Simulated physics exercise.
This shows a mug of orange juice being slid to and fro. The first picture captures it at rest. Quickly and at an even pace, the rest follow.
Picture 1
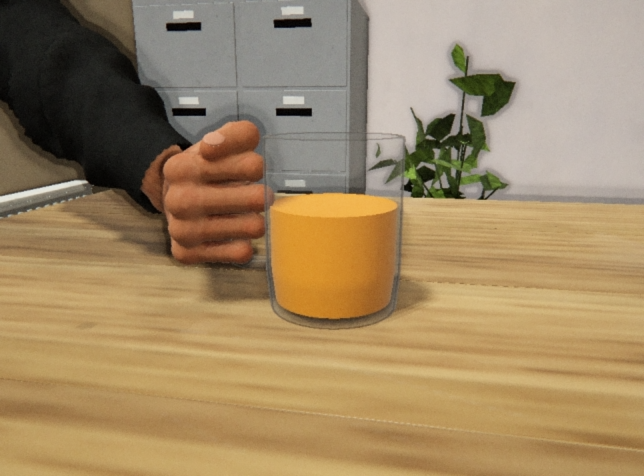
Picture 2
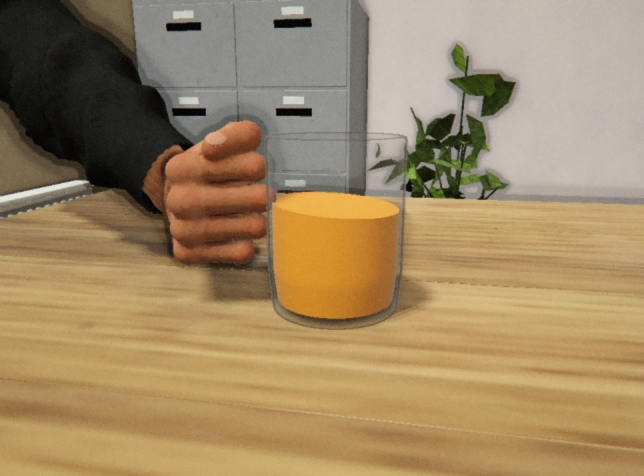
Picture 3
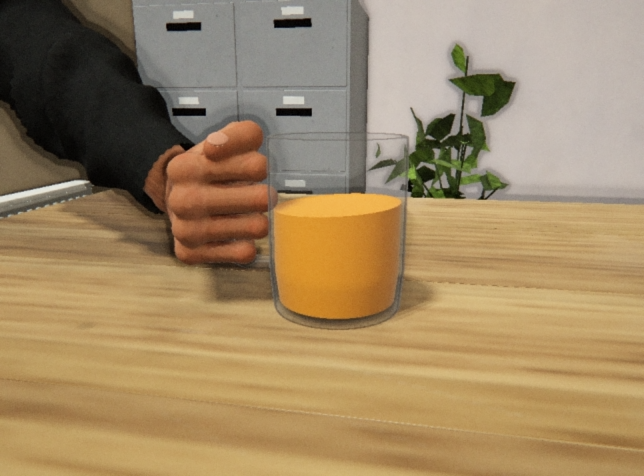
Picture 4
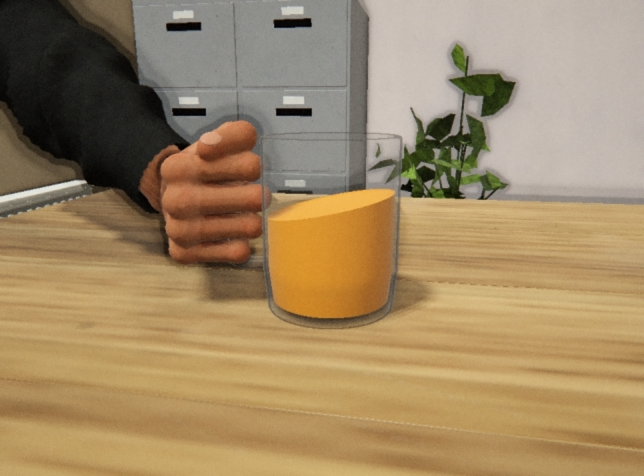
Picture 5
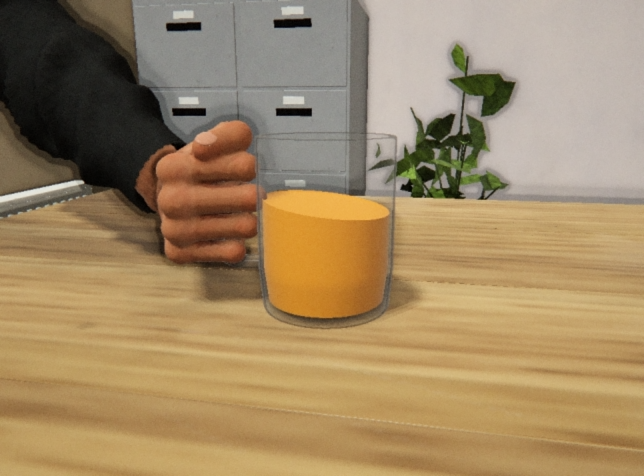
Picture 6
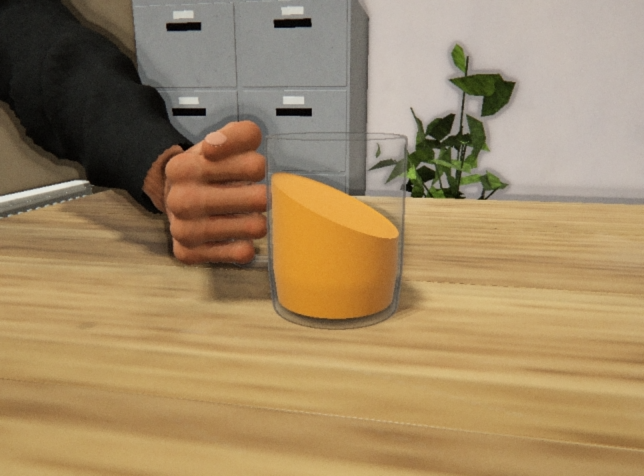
Orange juice sloshed in a clear mug as a hand slid it slightly left and back right across a wooden table, its surface tilting gently at first, then climbing much higher on the left.
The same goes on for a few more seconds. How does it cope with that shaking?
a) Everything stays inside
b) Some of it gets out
Answer: B.
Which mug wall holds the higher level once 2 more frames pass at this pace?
It's to the right flank.
Soon after, the highest wave so far goes over the rim.
In the end, the highest wave so far goes over the rim; some is on the top.
